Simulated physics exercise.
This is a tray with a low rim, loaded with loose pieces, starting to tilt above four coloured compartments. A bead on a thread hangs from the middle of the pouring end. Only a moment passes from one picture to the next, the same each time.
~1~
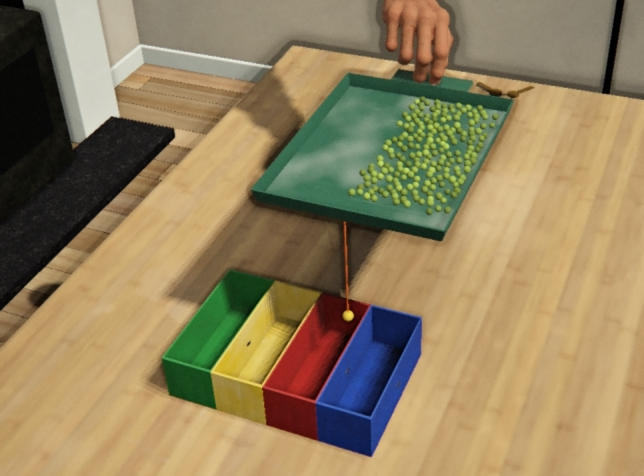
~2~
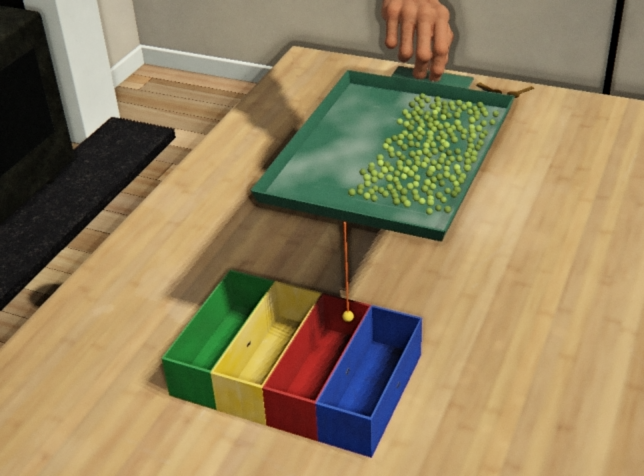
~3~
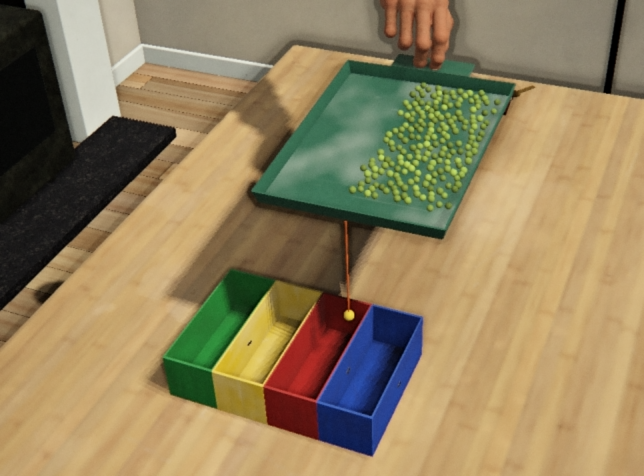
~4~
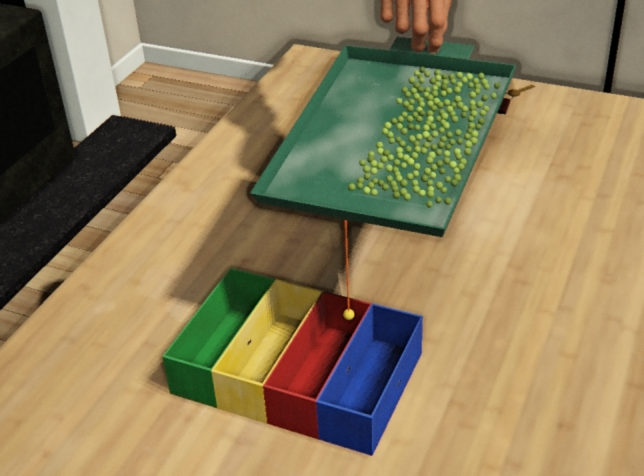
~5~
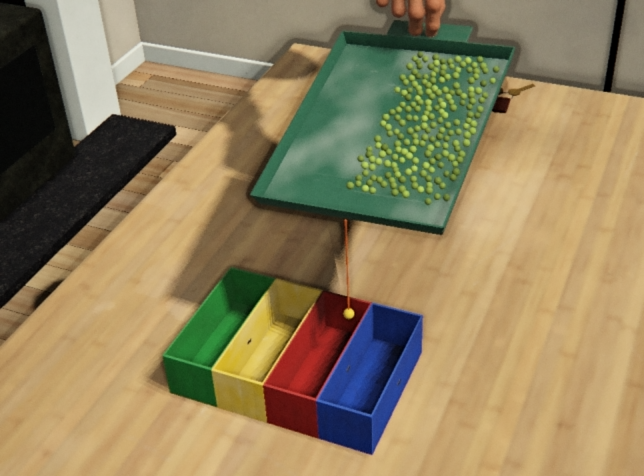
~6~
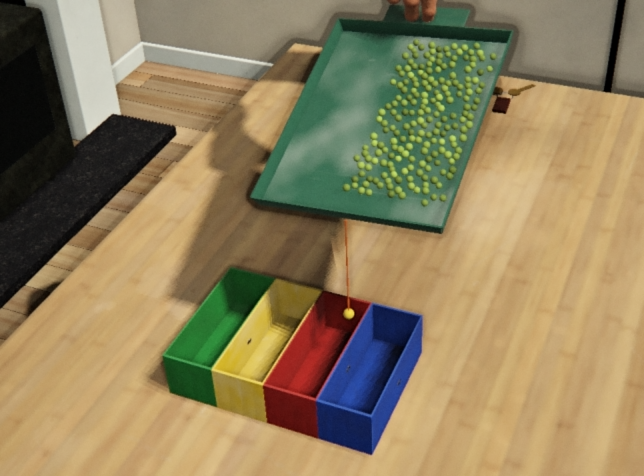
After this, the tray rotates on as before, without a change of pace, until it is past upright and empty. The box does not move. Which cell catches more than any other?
It favours the yellow compartment.
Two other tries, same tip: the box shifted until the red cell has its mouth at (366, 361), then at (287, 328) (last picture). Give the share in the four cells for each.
The first gives 90 %, the second 90 %.
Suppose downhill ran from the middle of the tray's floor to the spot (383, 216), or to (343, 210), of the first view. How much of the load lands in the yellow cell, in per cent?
First some 0, then 20 per cent.
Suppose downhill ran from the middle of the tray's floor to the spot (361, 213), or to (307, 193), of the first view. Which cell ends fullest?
At the first place that blue cell, at the second the yellow one.
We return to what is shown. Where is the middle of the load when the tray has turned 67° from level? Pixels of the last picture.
At about (318, 217).
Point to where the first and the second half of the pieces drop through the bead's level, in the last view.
First near (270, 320), later near (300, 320).
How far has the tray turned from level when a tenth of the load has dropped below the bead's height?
Near 65 degrees.
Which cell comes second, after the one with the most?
In second place: The red cell.
Soon after the last picture, tray tipped steeply; about two thirds on the tray; a small part in the red cell; a small part in the yellow cell; a small part in the green cell; a stray few in the blue cell; a small part falling or outside the box.
A little later, tray tipped past a quarter turn; a stray few on the tray; about a quarter in the yellow cell; about a quarter in the red cell; a small part in the green cell; a small part in the blue cell; about a third falling or outside the box.
Later still, tray tipped past a quarter turn; about half in the yellow cell; about a quarter in the red cell; a small part in the blue cell; a small part in the green cell; a small part falling or outside the box.
At rest, tray tipped past a quarter turn; about half in the yellow cell; about a quarter in the red cell; a small part in the blue cell; a small part in the green cell; a small part outside the box.
